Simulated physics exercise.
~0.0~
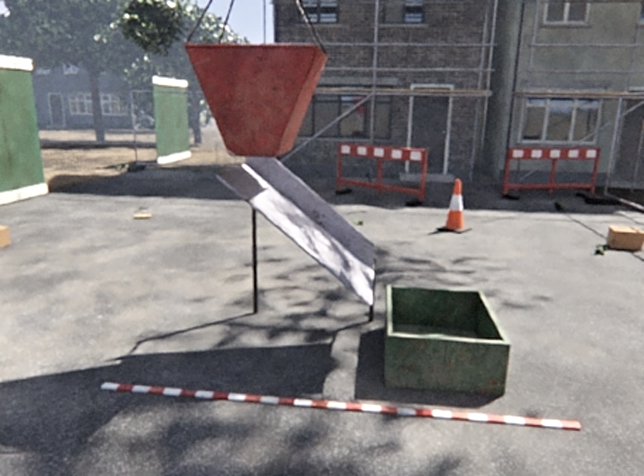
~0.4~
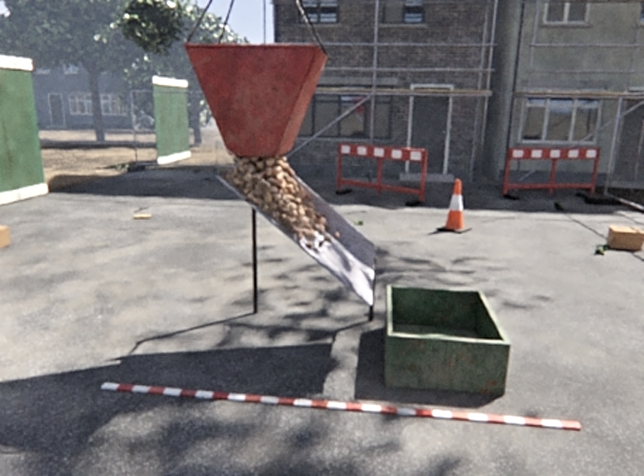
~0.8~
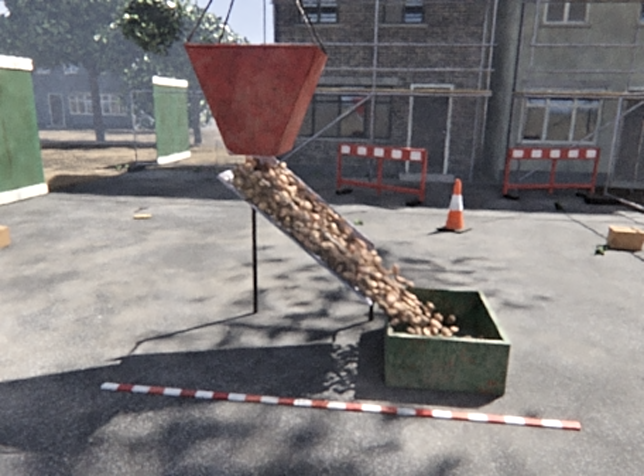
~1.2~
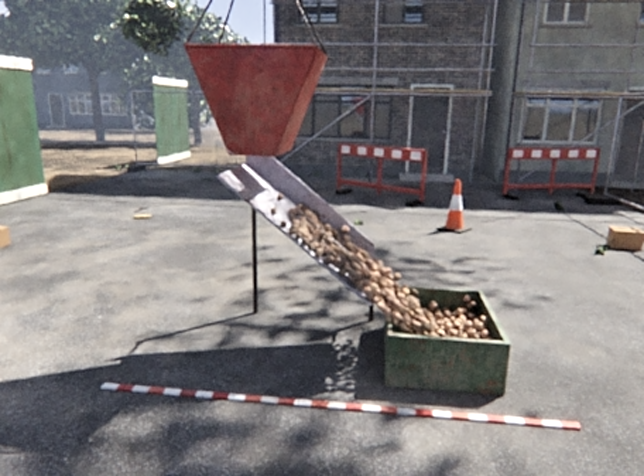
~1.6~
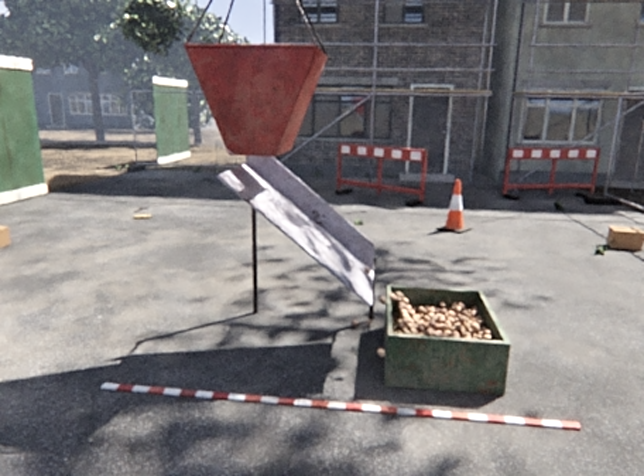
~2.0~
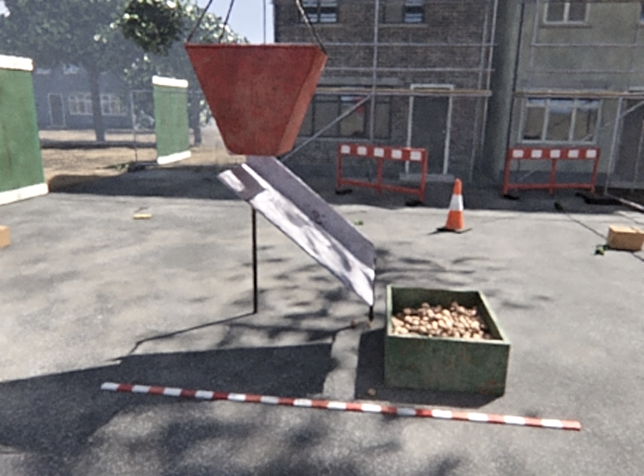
A red skip hangs still above a fixed, sloping steel slide in a paved yard, seen from a steady, slightly raised viewpoint. A green open bin stands at the slide's lower right end, with a red and white striped staff on the ground in front and barriers, a cone and houses behind. Brown stones pour from the bottom of the skip onto the steel. They slide down to the right in a thick stream and spill into the bin. The upper slide clears as the bin fills, and finally the steel is bare and the stones lie heaped inside the bin.
